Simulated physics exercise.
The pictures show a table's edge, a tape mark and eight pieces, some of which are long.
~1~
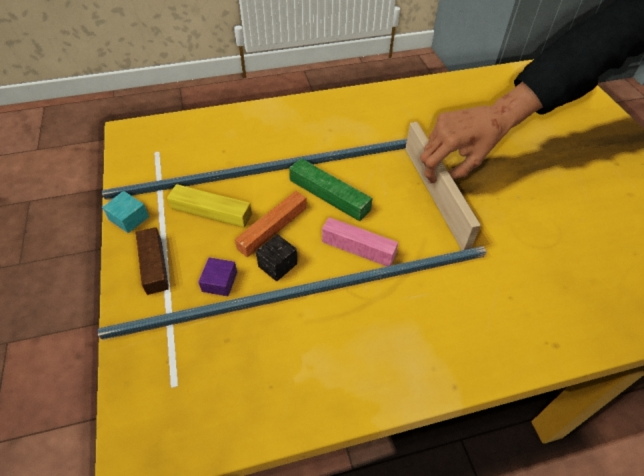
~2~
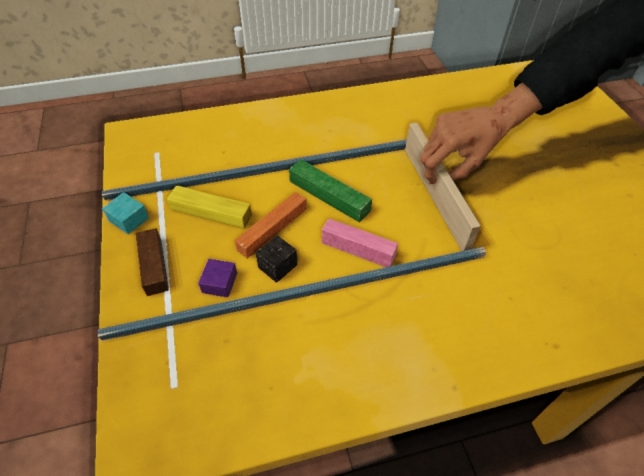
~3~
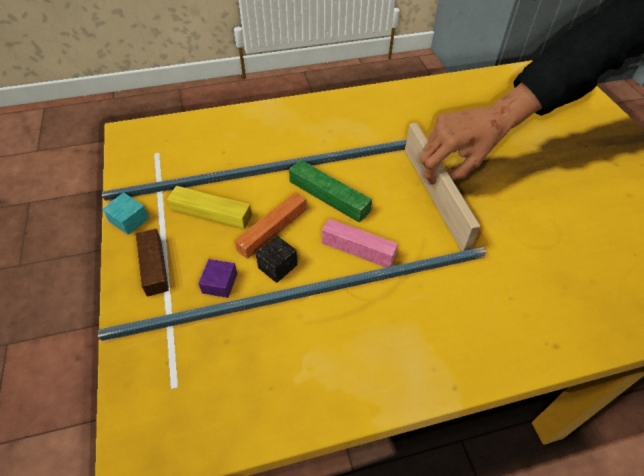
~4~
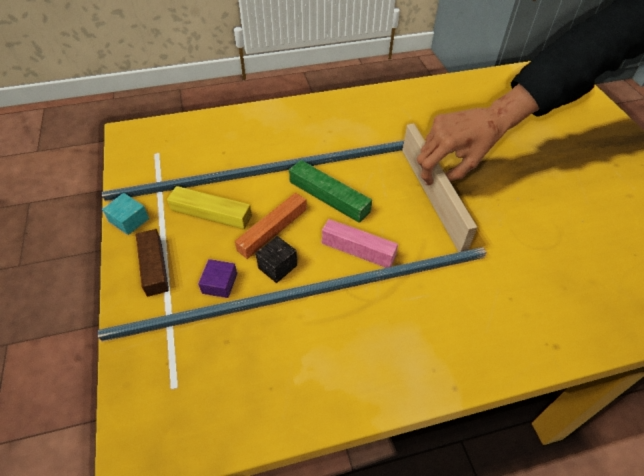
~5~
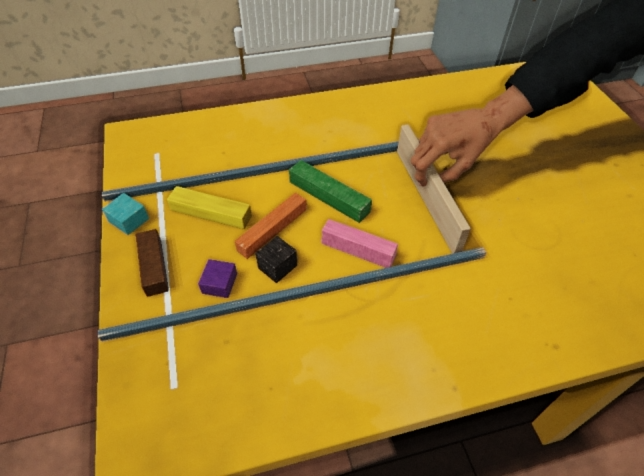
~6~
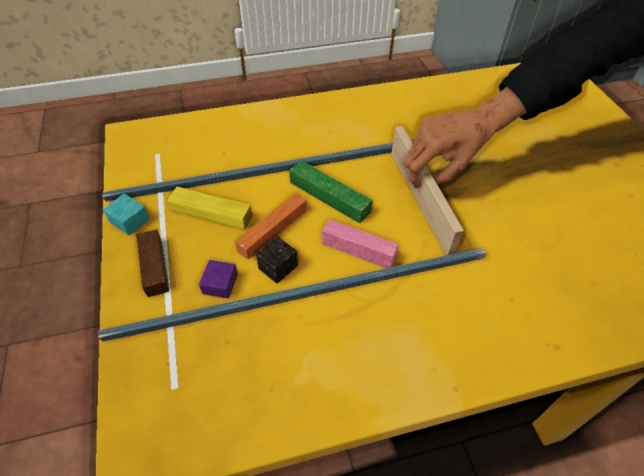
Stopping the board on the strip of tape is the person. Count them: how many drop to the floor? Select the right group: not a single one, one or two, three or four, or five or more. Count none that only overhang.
The right group is three or four.
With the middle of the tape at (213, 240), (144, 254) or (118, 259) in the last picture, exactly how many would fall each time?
0, 5, 7.
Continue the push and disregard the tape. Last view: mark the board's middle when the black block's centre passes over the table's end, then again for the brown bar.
The middle would be close to (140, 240) and then close to (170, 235).
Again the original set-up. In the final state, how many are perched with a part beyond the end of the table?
My count gives 1.
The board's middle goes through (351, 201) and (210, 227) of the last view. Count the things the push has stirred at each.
At the one place 2, at the other 8.
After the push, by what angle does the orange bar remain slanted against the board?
Angle: Roughly 25 degrees.
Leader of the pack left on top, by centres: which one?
Answer - the orange bar.
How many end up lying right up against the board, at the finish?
At rest, 2 are in contact.
A little later, none off yet; turquoise block at rest near (126, 214); brown bar at rest near (152, 262); purple block at rest near (219, 279).
Next, none off yet; turquoise block at rest near (126, 214); brown bar at rest near (152, 262); purple block shifted a little near (211, 288).
Later still, none off yet; turquoise block shifted about its own width near (105, 229); brown bar shifted a little near (133, 264); purple block shifted well along near (136, 308).
When it is over, the number that fall off is three or four; down, yellow stick, purple block, brown bar and turquoise block.
